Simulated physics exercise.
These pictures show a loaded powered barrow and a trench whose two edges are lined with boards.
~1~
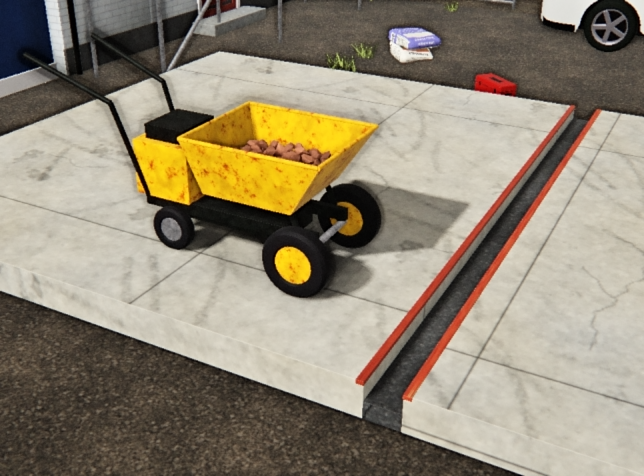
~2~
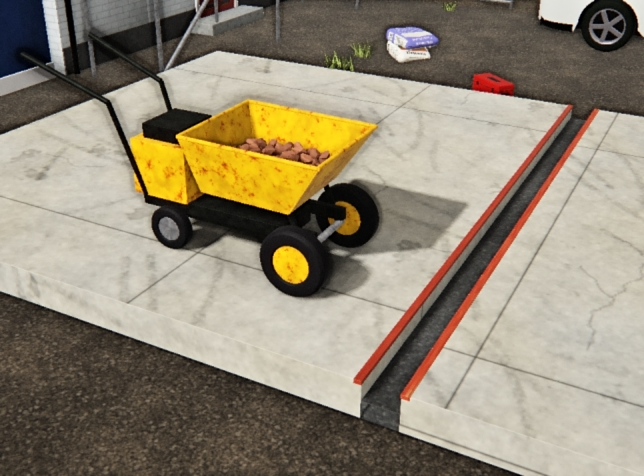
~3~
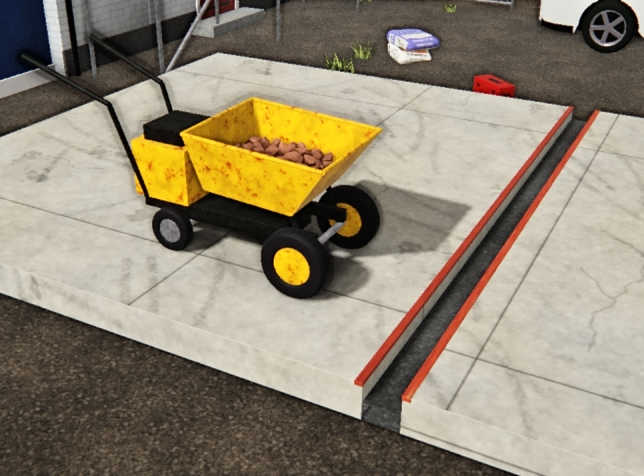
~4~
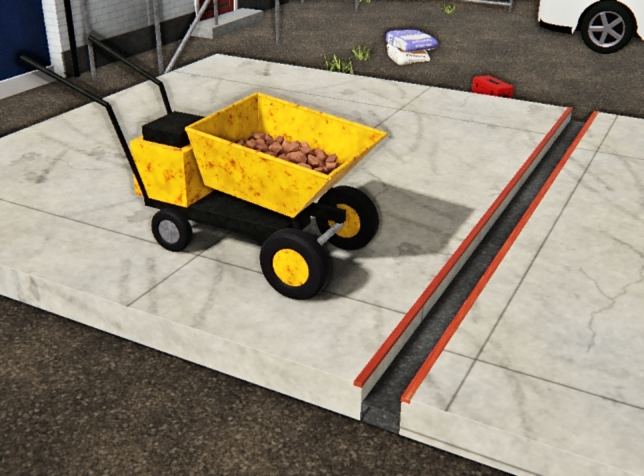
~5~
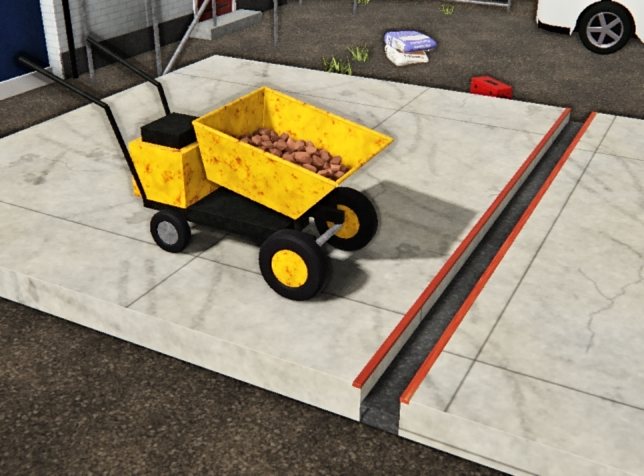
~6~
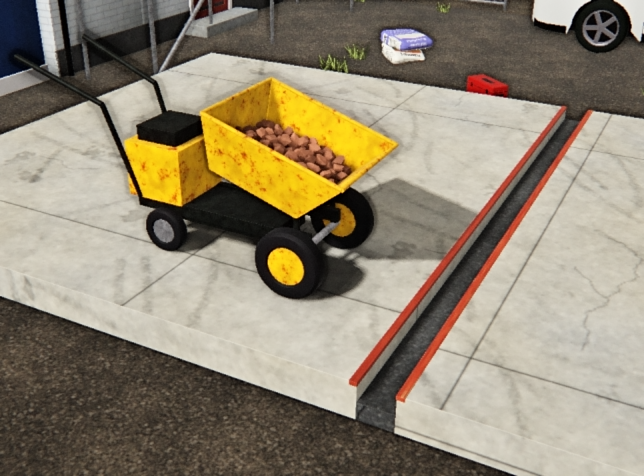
A yellow skip full of reddish-brown rubble sat level on a small wheeled barrow, then slowly tilted forward to the right, toward a narrow trench edged with orange-red boards, while the wheels stayed put.
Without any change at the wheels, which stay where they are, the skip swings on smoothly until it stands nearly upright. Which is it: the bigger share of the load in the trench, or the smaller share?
I predict the trench will catch most of it.
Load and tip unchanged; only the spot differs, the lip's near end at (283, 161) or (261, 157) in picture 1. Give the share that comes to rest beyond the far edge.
I'd expect close to 0 per cent and then close to 0 per cent.
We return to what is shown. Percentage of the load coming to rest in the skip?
Share in the skip: Around 15 %.
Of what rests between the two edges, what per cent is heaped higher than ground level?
Estimate: Close to 40 in a hundred.
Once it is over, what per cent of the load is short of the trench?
About 10 per cent.
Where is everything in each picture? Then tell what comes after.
Lip of the skip near (318, 169), level; top of the load near (277, 164), lumps of rubble; first edge of the trench near (384, 349); far edge near (430, 363), the trench under half as wide as the skip, and about half as deep as wide, in the first picture.
Lip of the skip near (318, 169), level; top of the load near (276, 163), in the second picture.
Lip of the skip near (323, 173), tipped barely; top of the load near (254, 156), in the third picture.
Lip of the skip near (328, 178), tipped a little; top of the load near (255, 161), in the fourth picture.
Lip of the skip near (336, 185), tipped a little; top of the load near (247, 146), in the fifth picture.
Lip of the skip near (342, 190), tipped clearly; top of the load near (251, 138); first edge of the trench near (377, 350); far edge near (423, 364), in the sixth picture.
Shortly afterwards, skip tipped steeply; the whole lot in the skip.
Next, skip tipped steeply; all but a few in the skip; only a few short of the trench; only a few in or heaped over the trench; only a few falling.
Some moments later, skip tipped right over; near half in the skip; only a few short of the trench; near half in or heaped over the trench; a little beyond it.
In the end, skip tipped right over; a little in the skip; a little short of the trench; near two thirds in or heaped over the trench; a little beyond it.
